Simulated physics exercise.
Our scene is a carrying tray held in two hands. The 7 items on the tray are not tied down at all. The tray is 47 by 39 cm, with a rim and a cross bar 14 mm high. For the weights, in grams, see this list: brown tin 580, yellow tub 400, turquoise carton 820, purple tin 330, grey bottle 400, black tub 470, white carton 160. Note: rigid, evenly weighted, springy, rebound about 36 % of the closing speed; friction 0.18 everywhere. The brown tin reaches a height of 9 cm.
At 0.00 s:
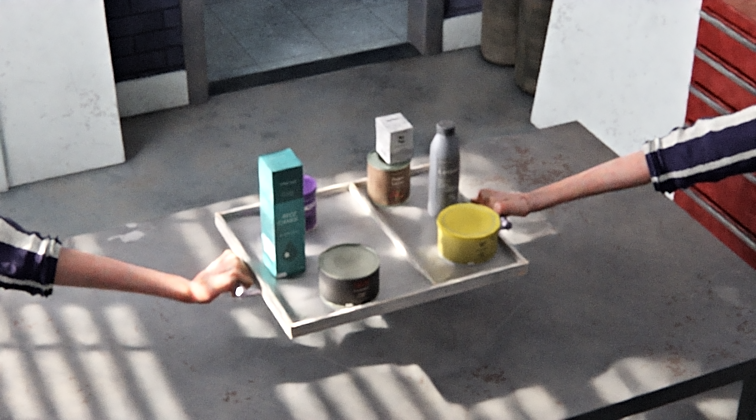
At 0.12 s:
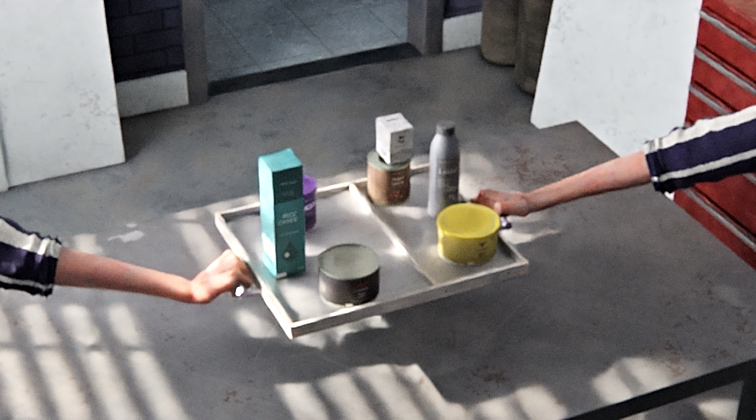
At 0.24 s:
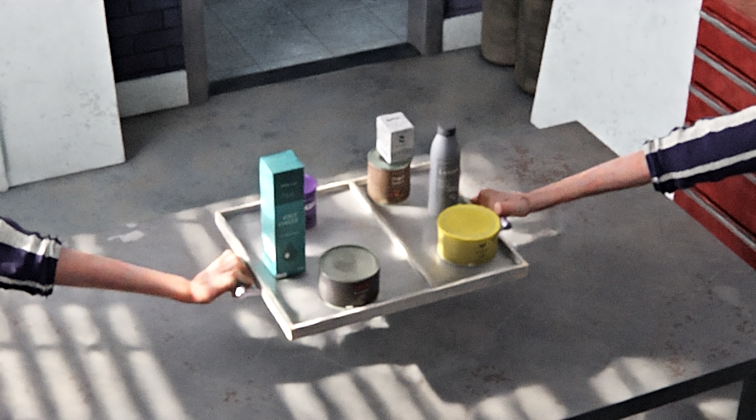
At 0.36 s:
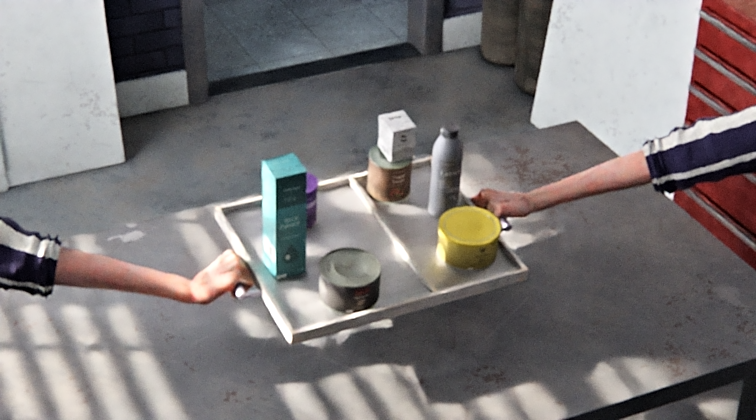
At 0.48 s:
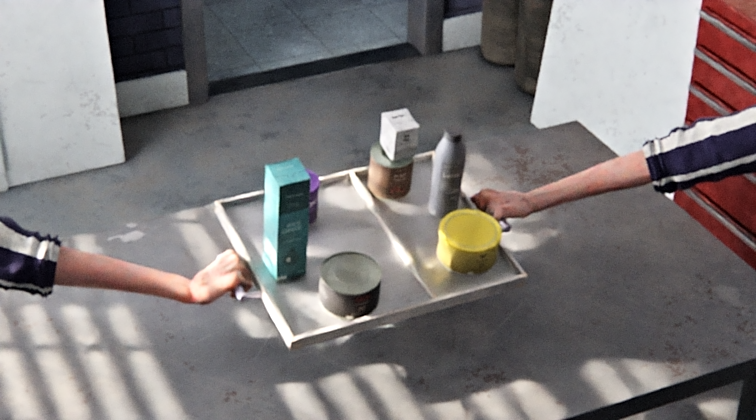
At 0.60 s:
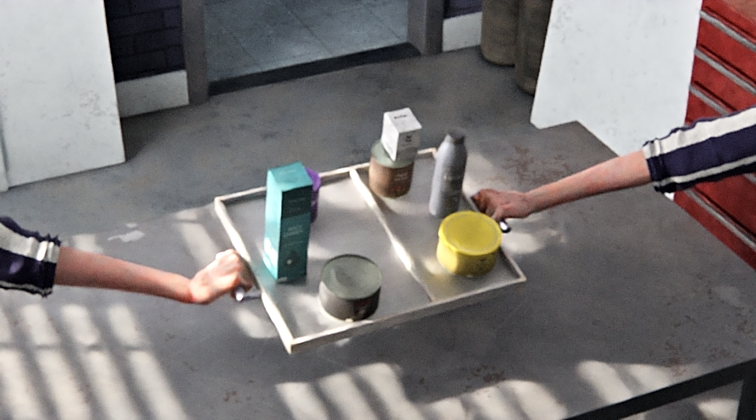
Above a grey surface streaked with sunlight, two hands hold a tray of tubs, tins, cartons and a bottle, at first level; then its near edge dips slightly, and the items lean with it while keeping their places.
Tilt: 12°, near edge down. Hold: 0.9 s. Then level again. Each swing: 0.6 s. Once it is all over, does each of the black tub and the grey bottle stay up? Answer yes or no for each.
Black tub: Yes, it stays up. Grey bottle: Yes, it stays up.
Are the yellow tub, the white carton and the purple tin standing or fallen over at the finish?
Final state - yellow tub: Remains on its base; white carton: Goes over; purple tin: Remains on its base.
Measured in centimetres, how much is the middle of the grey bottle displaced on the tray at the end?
It ends about 9 centimetres from where it started.
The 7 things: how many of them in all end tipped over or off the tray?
2 of them.
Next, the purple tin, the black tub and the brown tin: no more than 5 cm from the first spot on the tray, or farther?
Purple tin: Is displaced; black tub: Remains in place; brown tin: Is displaced.
After 1.10 s, tray tilted 12°, near edge down; grey bottle slid 6 cm near (464, 193); white carton slid 8 cm; turquoise carton slid 7 cm.
After 1.50 s, tray tilted 12°, near edge down; grey bottle slid 9 cm near (471, 200); white carton tipped 48° from how it sat; turquoise carton slid 16 cm.
After 1.90 s, tray tilted 6°, near edge down; turquoise carton and white carton now off the tray; grey bottle slid 9 cm near (469, 195); brown tin slid 20 cm.
At rest (2.7 s), off the tray and tipped over, turquoise carton and white carton; not toppled but over 5 cm from the start, brown tin, purple tin and grey bottle; the other 2 in place, give or take 5 cm. Seen from the same camera at the end, black tub near (353, 278), grey bottle near (466, 190).
